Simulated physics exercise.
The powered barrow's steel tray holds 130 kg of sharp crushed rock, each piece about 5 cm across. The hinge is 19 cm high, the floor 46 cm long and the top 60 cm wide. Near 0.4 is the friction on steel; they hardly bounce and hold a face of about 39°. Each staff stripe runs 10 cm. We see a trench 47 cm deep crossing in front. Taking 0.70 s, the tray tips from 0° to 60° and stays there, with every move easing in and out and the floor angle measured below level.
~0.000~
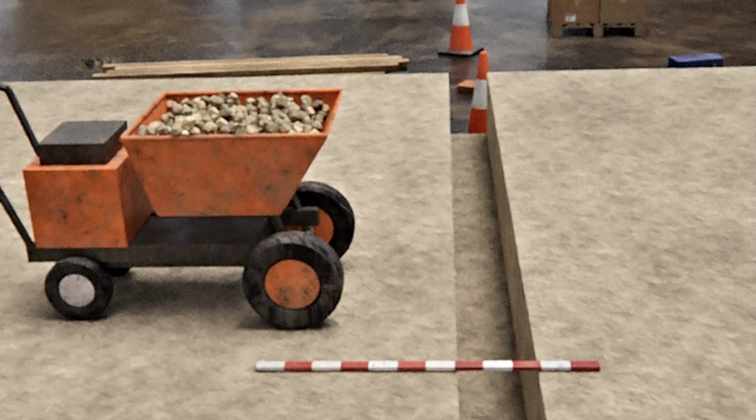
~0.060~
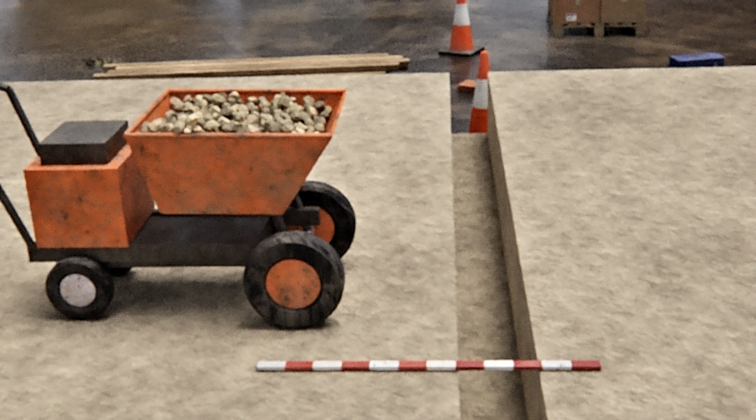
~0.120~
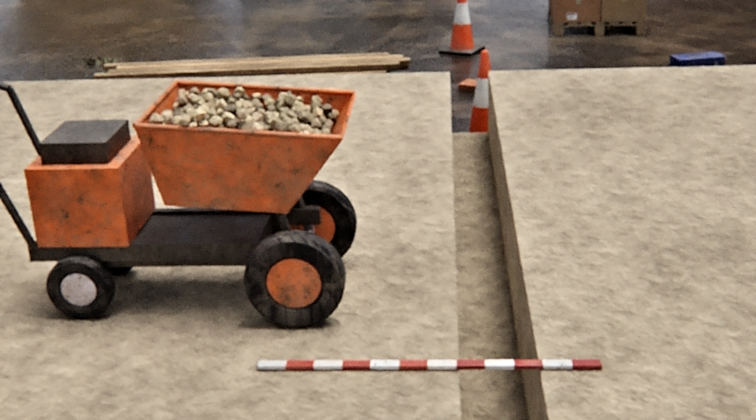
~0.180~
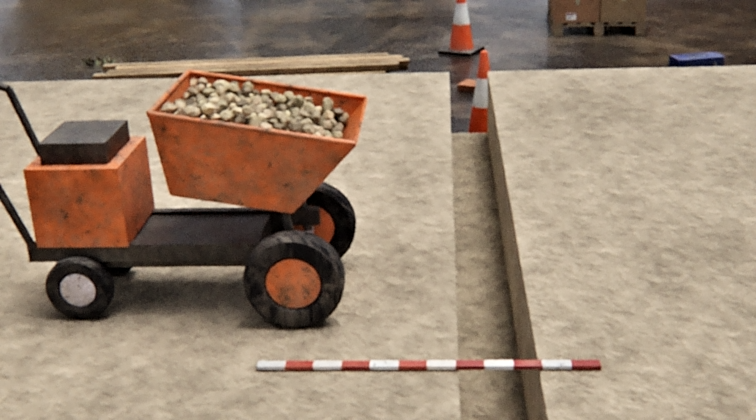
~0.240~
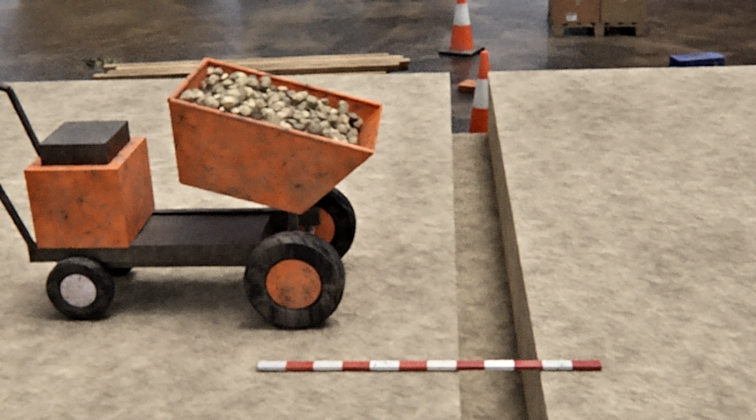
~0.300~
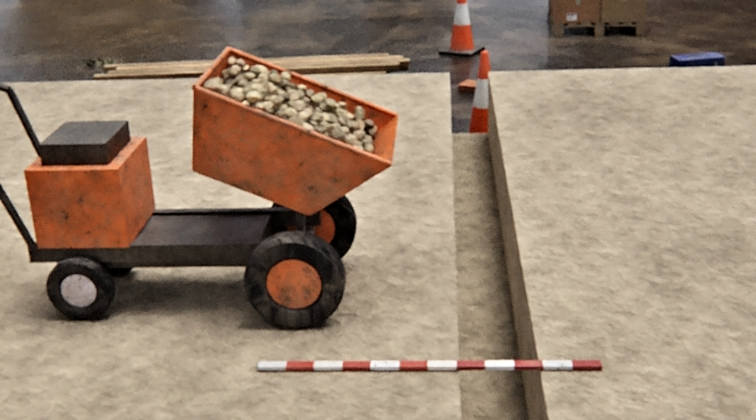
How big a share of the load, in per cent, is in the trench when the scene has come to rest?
A share of about 25 percent.
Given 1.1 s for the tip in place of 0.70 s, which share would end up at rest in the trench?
Then some 25 per cent would.
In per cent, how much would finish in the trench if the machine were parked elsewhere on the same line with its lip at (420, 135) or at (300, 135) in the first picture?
Roughly 0 in a hundred from the first, 30 in a hundred from the second.
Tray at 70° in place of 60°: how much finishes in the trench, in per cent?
The trench would hold about 50% of it.
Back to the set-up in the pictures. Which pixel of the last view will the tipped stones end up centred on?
Resting centre: About (508, 384).
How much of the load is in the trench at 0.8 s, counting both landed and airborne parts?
By that point it's something like 10 in a hundred.
After 0.5 s the floor is at 50°; 100 % in the tray; the foremost stones are at (420, 192).
After 0.8 s the floor is at 60°; 90 % in the tray, 1 % short of the trench, 9 % in the trench; the foremost stones are at (516, 295).
After 1.1 s the floor is at 60°; 70 % in the tray, 20 % in the trench, 10 % past the trench; the foremost stones are at (631, 287).
After 3.1 s the floor is at 60°; 65 % in the tray, 25 % in the trench, 10 % past the trench; the foremost stones are at (673, 289).
